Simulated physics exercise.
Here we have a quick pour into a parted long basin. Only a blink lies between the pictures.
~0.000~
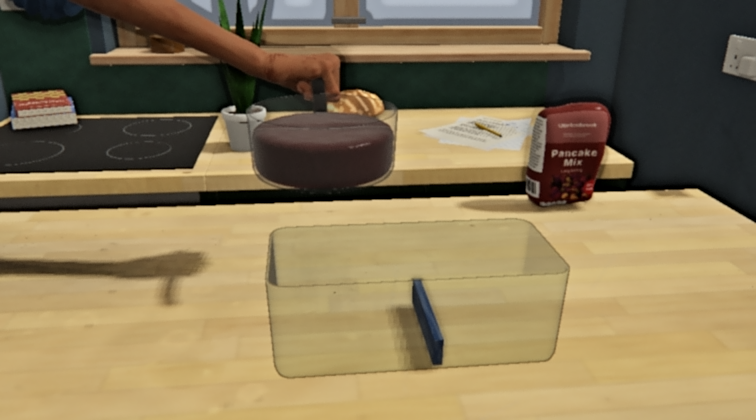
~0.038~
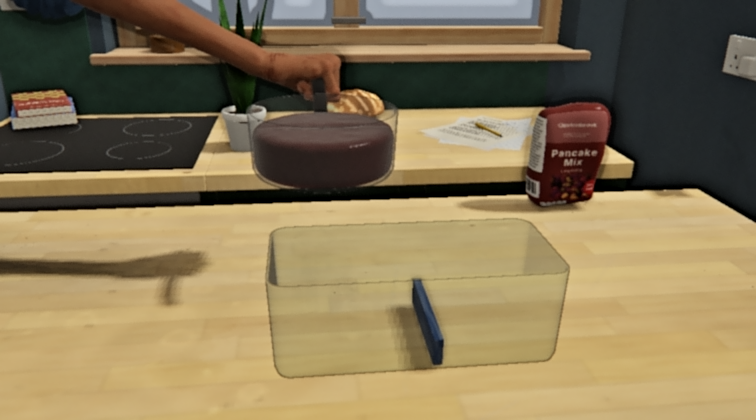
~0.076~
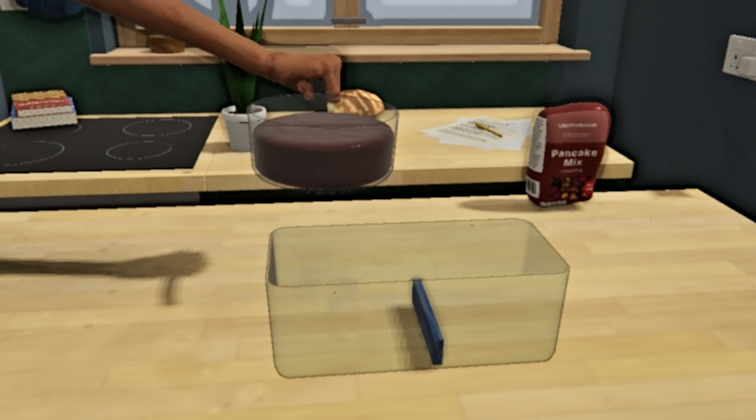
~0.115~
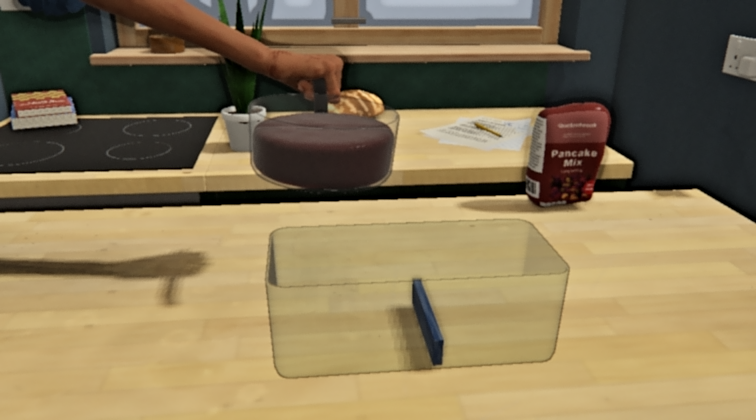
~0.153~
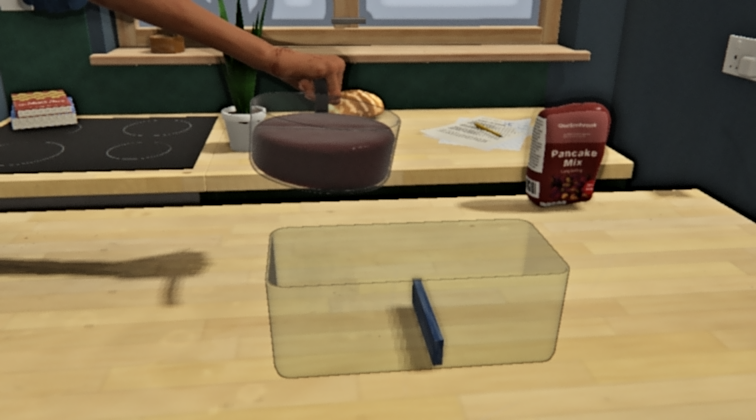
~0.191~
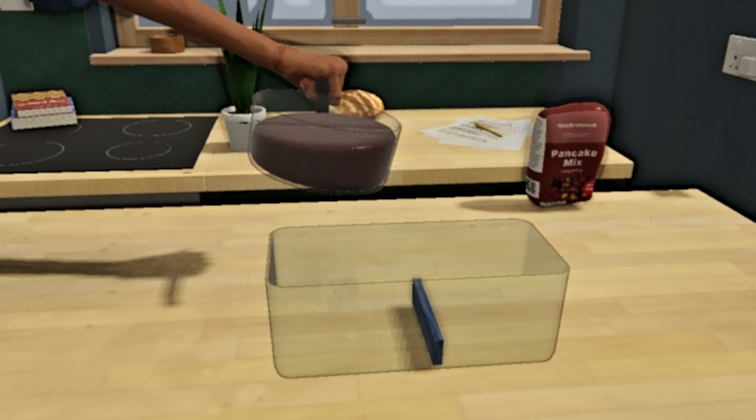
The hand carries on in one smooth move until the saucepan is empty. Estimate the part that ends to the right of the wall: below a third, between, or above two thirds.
It comes to between a third and two thirds.
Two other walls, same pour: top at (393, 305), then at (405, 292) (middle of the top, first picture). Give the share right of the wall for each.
The first gives 85 %, the second 75 %.
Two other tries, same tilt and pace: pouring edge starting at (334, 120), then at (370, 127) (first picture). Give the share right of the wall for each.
Near 15 % and 25 %.
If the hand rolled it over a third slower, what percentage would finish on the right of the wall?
It comes to 60 per cent or so.
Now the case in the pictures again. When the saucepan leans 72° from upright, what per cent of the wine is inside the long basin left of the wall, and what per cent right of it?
Left about 0, right about 10.
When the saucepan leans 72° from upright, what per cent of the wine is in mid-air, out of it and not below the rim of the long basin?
Roughly 40 in a hundred.
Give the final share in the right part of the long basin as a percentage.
About 55 per cent.
A moment on, the saucepan is tipped part way and 49 per cent is still to pour, 2 is left of the wall and 9 right of it.
Next, the saucepan is tipped right over and 9 per cent is still to pour, 26 is left of the wall and 57 right of it.
Then the saucepan is tipped right over and 1 per cent is still to pour, 42 is left of the wall and 55 right of it.
Later the saucepan is tipped right over and 0 per cent is still to pour, 44 is left of the wall and 55 right of it.
Finally, 44 per cent lies left of the wall, 55 right of it and 1 outside.
